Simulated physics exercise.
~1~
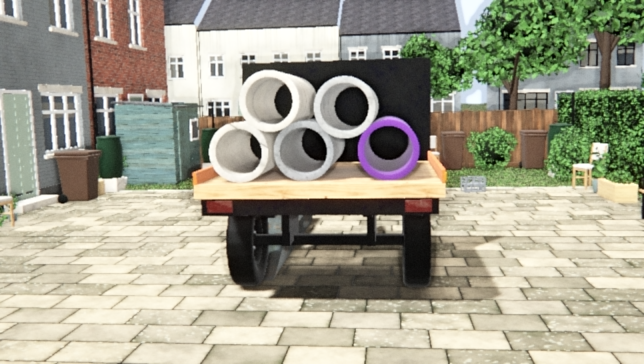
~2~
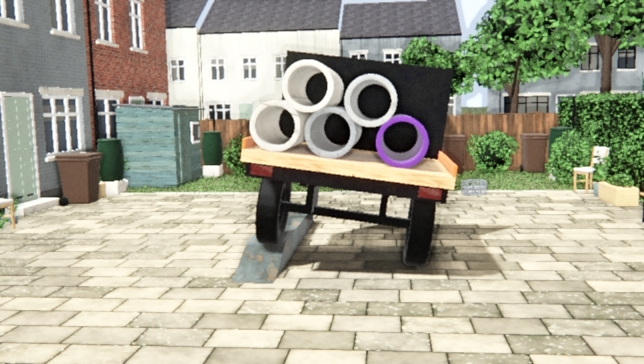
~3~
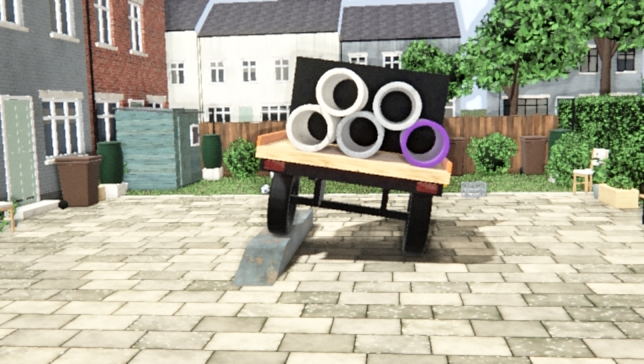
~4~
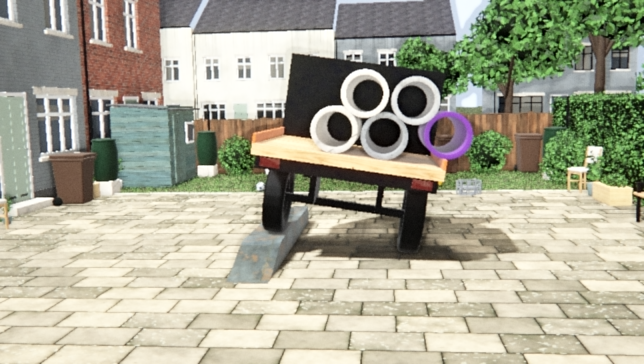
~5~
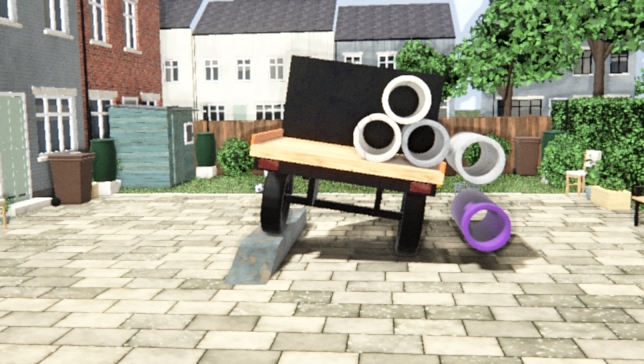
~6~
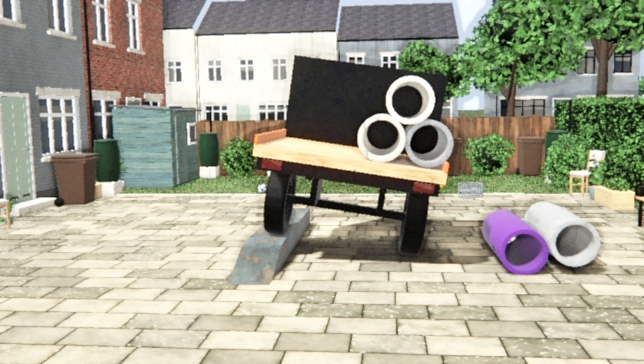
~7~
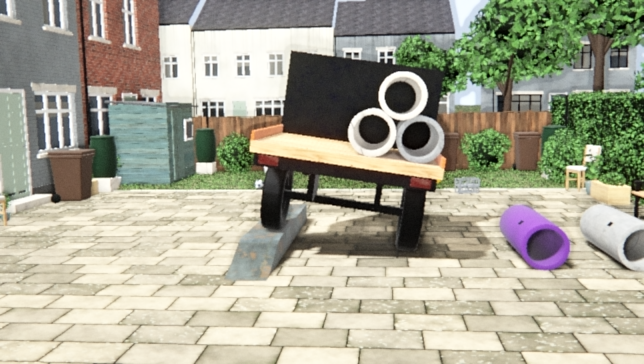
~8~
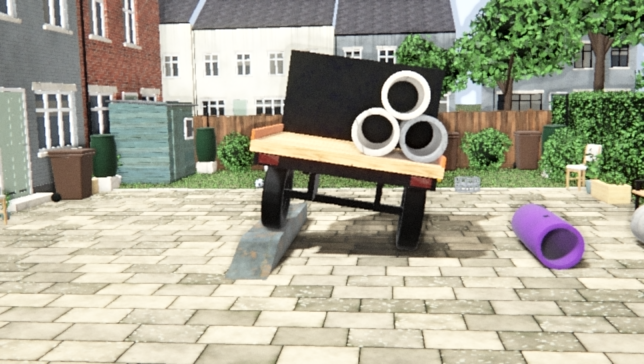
Paved yard by terraced houses, a flat trailer tilting on a ramp, purple and grey pipes rolling off right, three staying aboard.
